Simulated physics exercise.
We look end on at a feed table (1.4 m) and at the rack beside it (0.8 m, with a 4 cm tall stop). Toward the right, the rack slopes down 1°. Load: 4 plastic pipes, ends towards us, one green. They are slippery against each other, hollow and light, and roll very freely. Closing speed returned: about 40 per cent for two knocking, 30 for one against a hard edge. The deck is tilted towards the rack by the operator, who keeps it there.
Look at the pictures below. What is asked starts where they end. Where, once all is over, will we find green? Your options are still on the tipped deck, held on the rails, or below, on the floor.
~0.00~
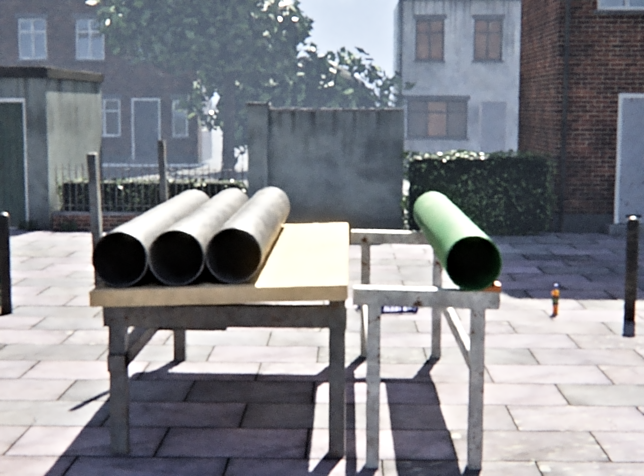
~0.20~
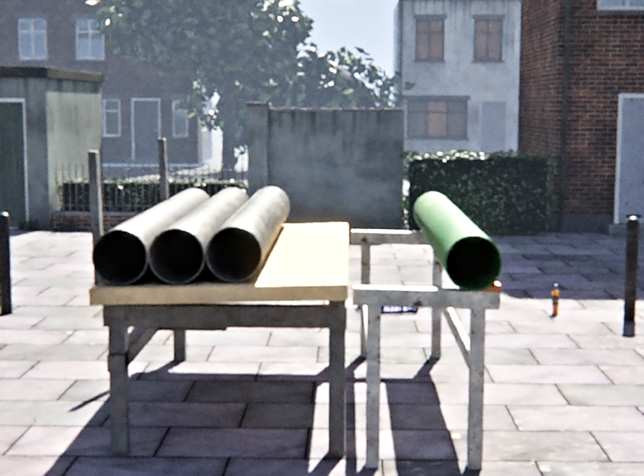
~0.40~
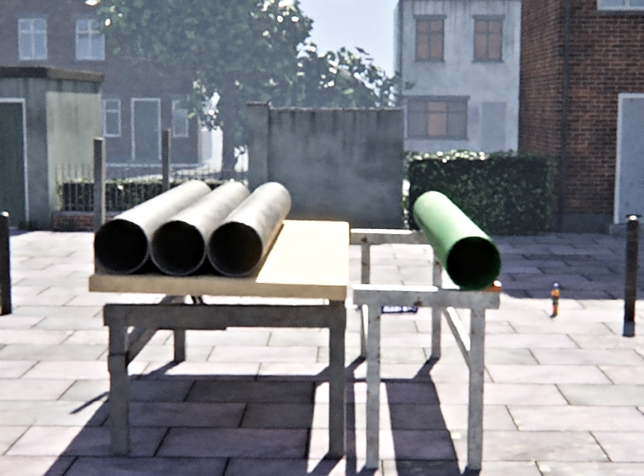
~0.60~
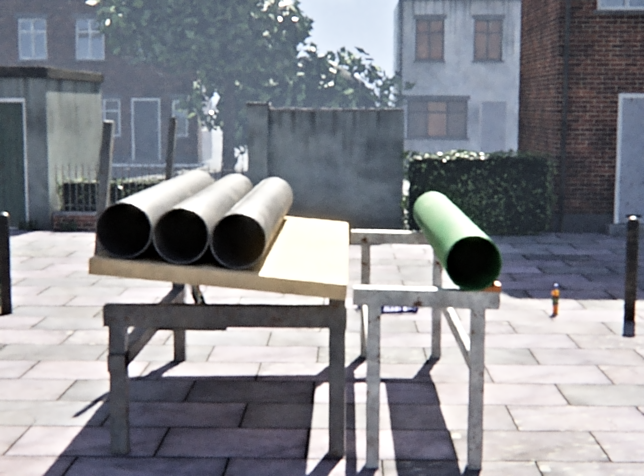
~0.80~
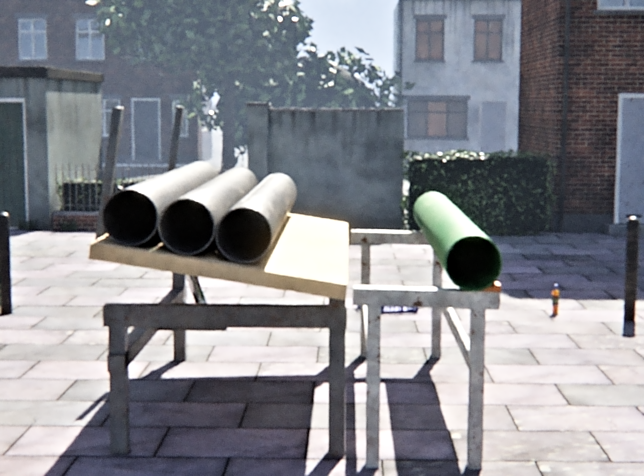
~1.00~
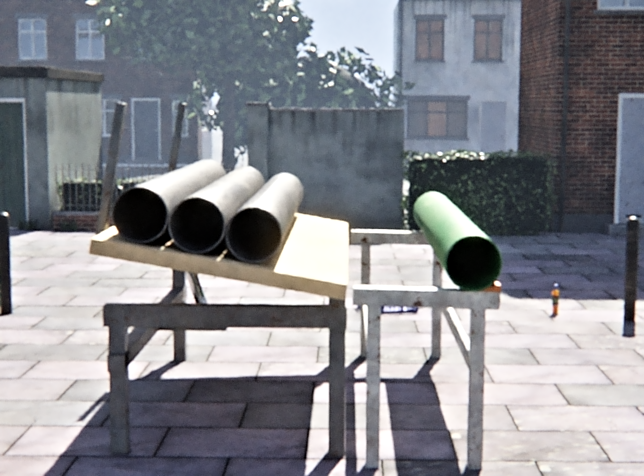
At the end it is below, on the floor.
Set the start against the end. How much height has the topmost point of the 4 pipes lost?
0 cm.
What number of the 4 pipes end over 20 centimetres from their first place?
4.
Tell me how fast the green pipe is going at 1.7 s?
Estimated speed near 0.0 m/s.
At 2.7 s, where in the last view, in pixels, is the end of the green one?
Near (516, 260).
After 1.7 s, green is on the rack, 15 cm from the rack's far end; 0 past the stop so far.
After 2.7 s, green is over the stop and falling; 1 past the stop so far.
At rest (5.0 s), green is over the stop, on the ground; 1 past the stop so far.
